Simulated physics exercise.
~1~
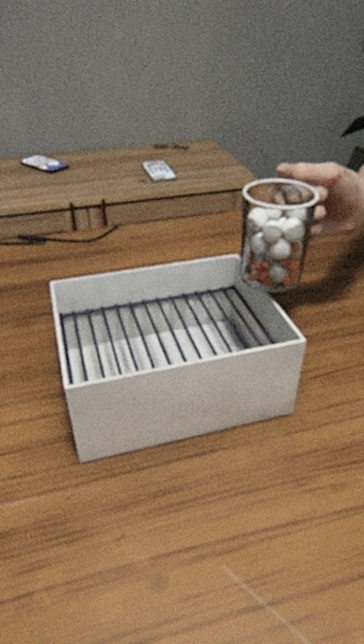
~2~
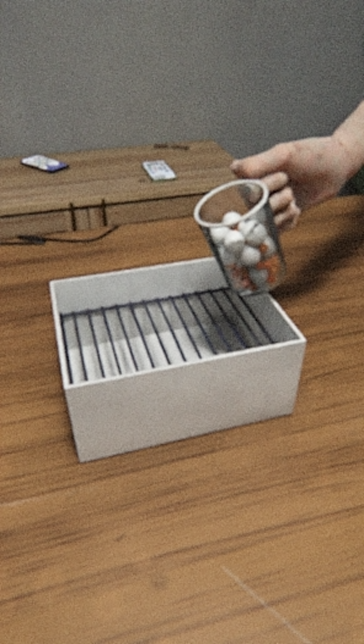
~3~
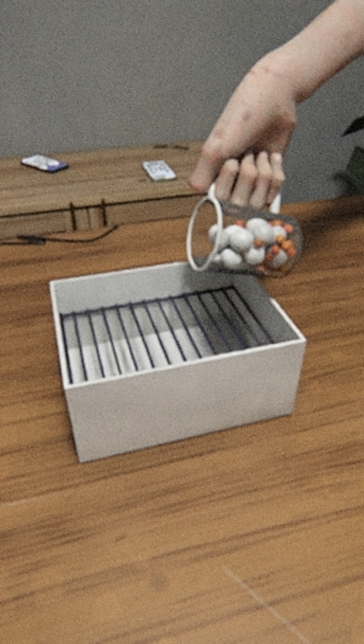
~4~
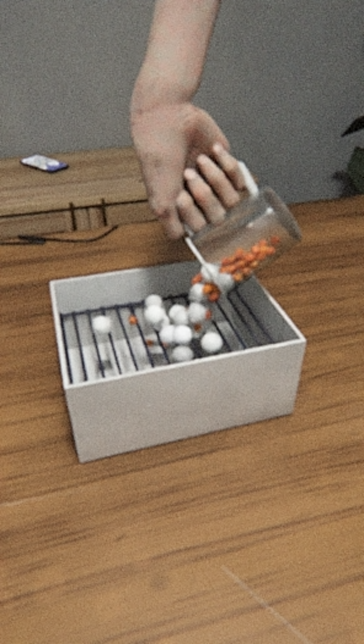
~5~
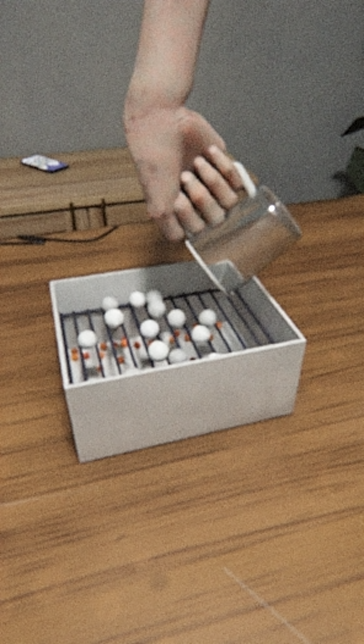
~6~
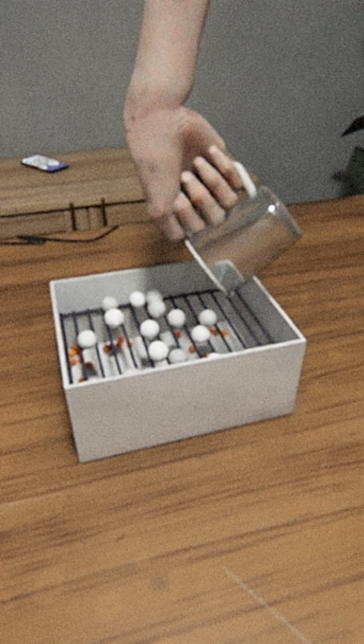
On a wooden table, a hand empties a glass cup over a wire rack, white balls staying above, orange bits falling through.
